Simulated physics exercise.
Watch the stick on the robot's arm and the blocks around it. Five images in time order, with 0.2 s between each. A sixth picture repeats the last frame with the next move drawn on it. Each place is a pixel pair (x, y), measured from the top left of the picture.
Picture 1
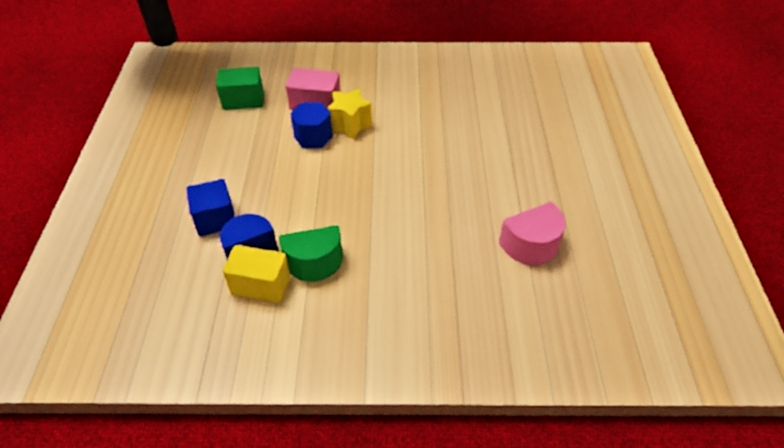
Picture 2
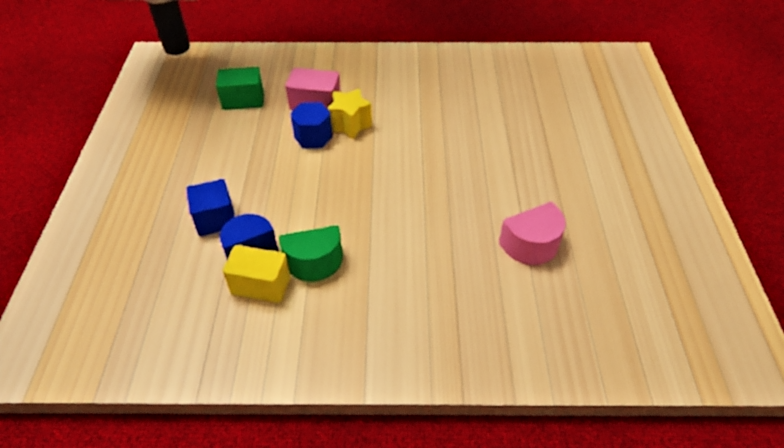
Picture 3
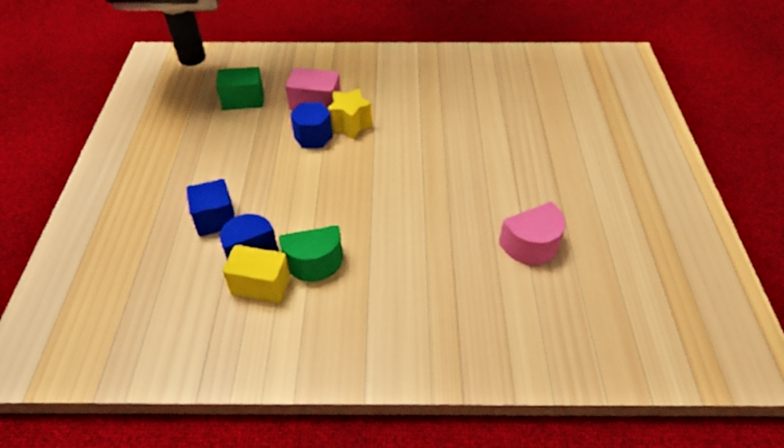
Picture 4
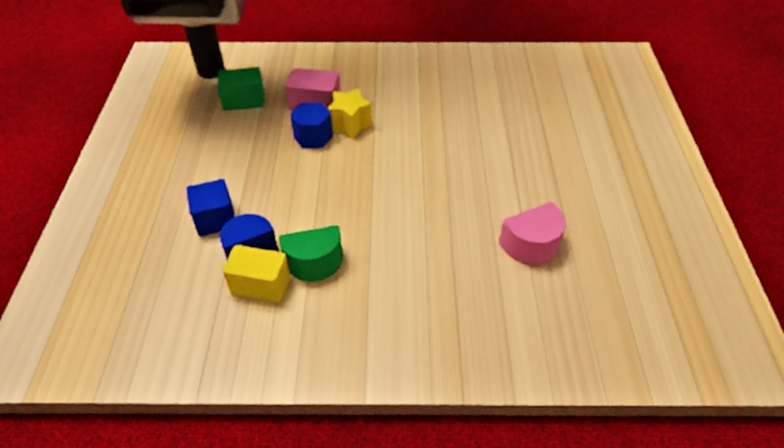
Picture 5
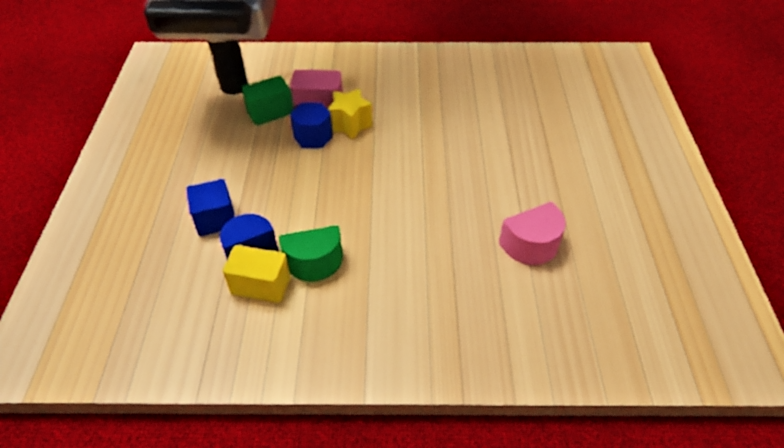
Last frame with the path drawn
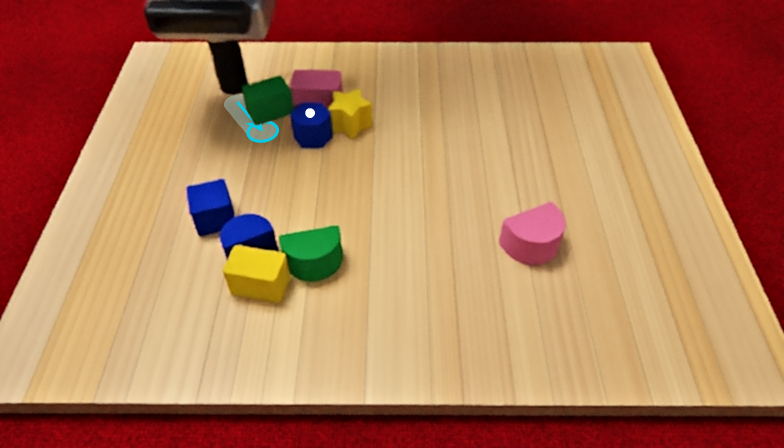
At the start, colored blocks sit in two clusters on a wooden board, with a pink half-round block alone at right. A robot arm's dark stick moves down and right from the upper left toward the green rectangular block, then pushes it a short way right, beside the pink rectangular and blue six-sided blocks.
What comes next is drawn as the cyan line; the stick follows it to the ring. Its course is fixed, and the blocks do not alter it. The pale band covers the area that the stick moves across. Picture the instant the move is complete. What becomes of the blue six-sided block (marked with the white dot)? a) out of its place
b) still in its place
I choose a.
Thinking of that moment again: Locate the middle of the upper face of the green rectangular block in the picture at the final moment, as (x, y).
If I read the scene right, the answer is (288, 109).
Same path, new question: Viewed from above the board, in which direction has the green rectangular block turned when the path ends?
The block turns counter-clockwise.
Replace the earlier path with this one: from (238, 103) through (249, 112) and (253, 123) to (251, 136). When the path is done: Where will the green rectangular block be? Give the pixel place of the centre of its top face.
It sits at (279, 104).
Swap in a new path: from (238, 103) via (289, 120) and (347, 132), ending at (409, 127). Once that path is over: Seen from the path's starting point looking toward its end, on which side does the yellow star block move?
Leftward.
The line goes in a line from (238, 103) to (263, 131); the dot is on the blue six-sided block.
The first path, step by step. Halfway along, stick at (247, 101); green rectangular block at (276, 98), turned 30° anticlockwise; pink rectangular block at (321, 79), turned 15° anticlockwise.
At the end, stick at (259, 115); green rectangular block at (288, 109), turned 50° anticlockwise; blue six-sided block at (319, 117), turned 15° anticlockwise; pink rectangular block at (321, 79), turned 15° anticlockwise; yellow star block at (352, 100).
